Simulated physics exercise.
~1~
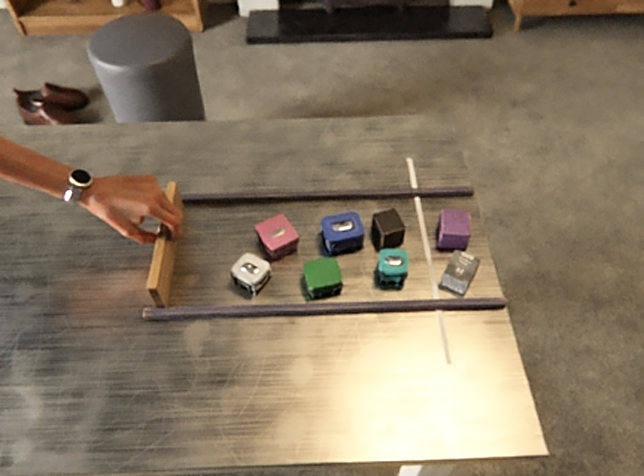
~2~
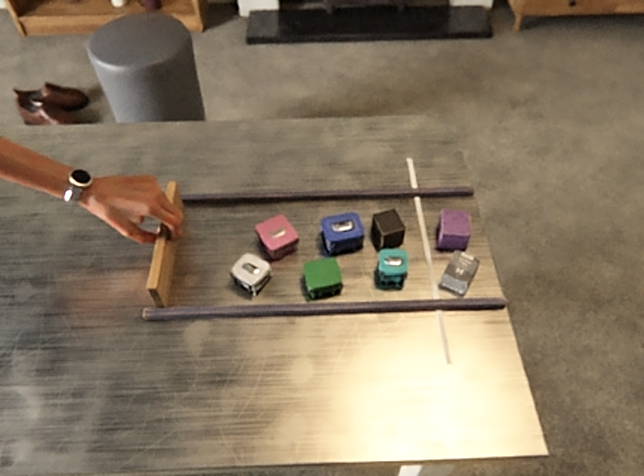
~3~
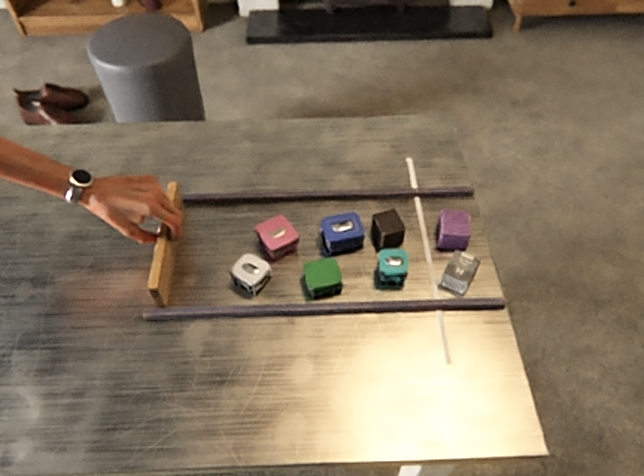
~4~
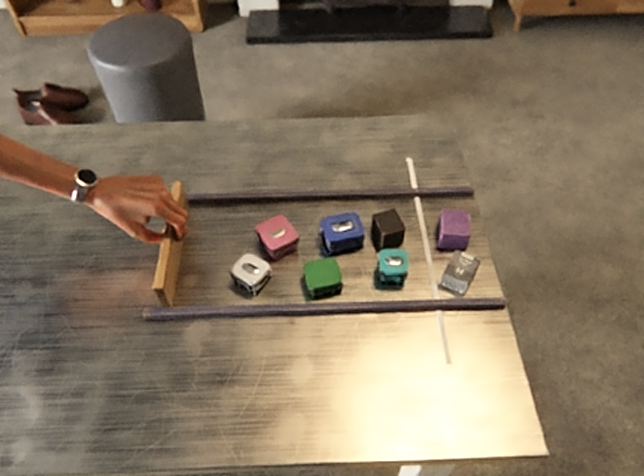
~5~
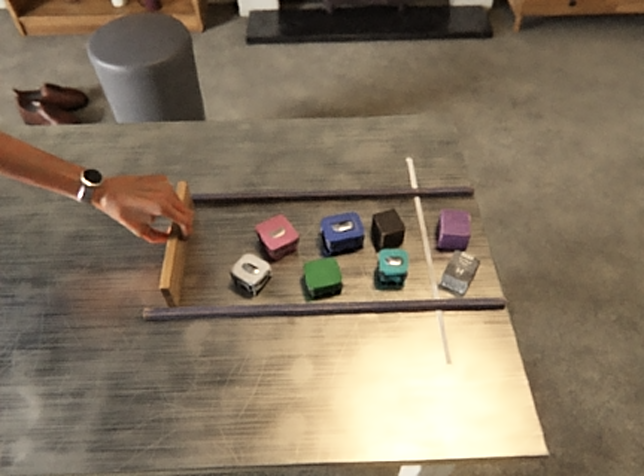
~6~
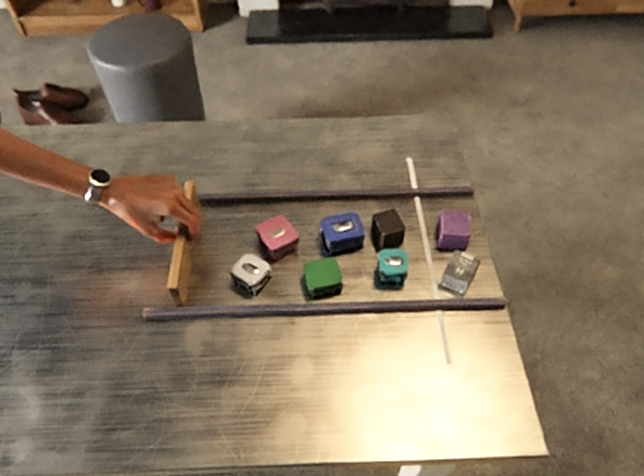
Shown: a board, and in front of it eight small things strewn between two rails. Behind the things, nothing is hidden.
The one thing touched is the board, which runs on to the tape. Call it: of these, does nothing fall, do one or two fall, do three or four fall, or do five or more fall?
Three or four fall.
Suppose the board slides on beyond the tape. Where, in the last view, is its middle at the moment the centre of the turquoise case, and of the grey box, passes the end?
Approx. (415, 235) for the first, approx. (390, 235) for the second.
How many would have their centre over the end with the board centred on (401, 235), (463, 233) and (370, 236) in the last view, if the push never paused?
Respectively 2, 6 and 0.
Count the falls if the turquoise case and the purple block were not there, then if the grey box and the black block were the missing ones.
Tally per try: 2 / 2.
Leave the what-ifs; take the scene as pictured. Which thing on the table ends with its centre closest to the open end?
The foremost one is the blue case.
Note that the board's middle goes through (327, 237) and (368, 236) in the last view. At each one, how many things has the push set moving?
Up to then 6, and up to the other point 8.
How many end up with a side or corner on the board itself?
It's touching 2 at the end.
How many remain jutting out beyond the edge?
The answer comes to 1.
Early on, none off yet; purple block at rest near (454, 230); grey box at rest near (460, 272); black block at rest near (388, 229).
Finally, the number that fall off is three or four; lost, turquoise case, black block, grey box and purple block.
